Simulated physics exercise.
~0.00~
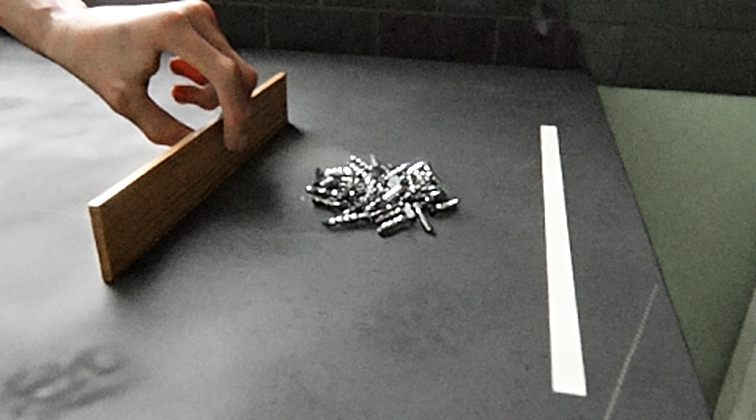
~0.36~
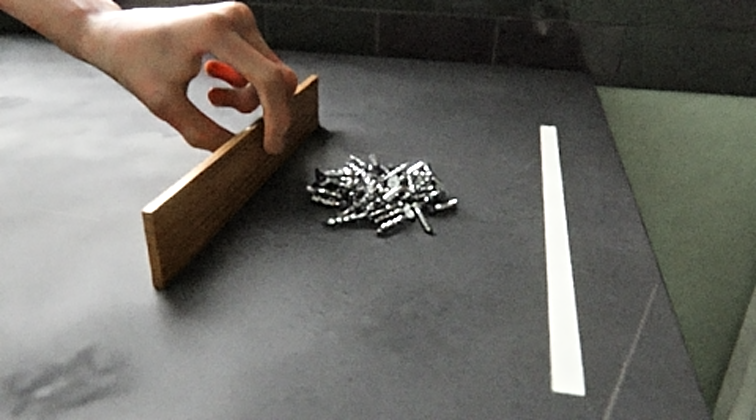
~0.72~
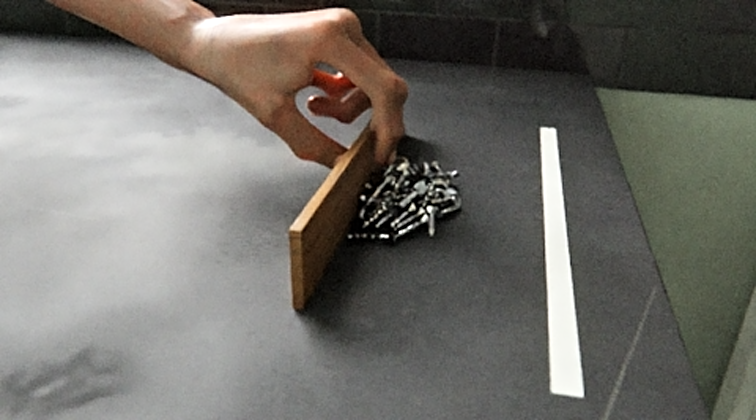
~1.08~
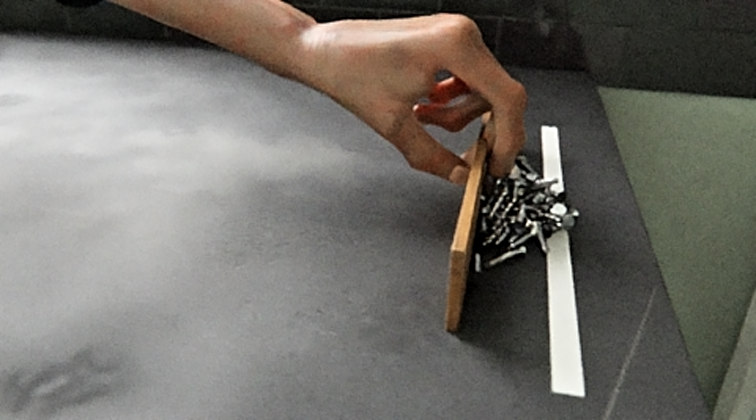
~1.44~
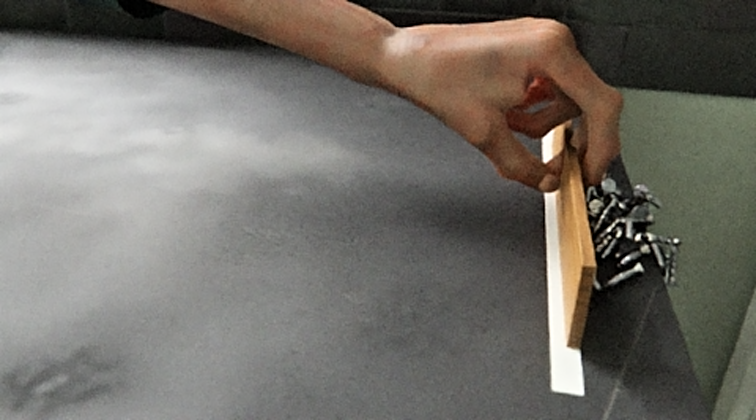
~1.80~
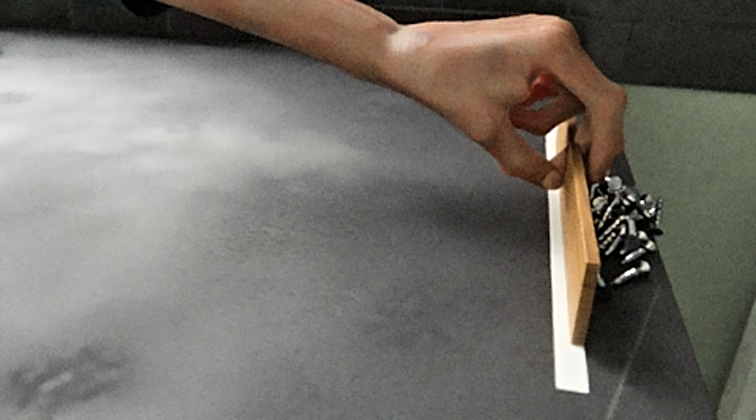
Hand sliding a wooden strip rightward, pushing a pile of metal screws past white tape and partly over the dark table's edge.
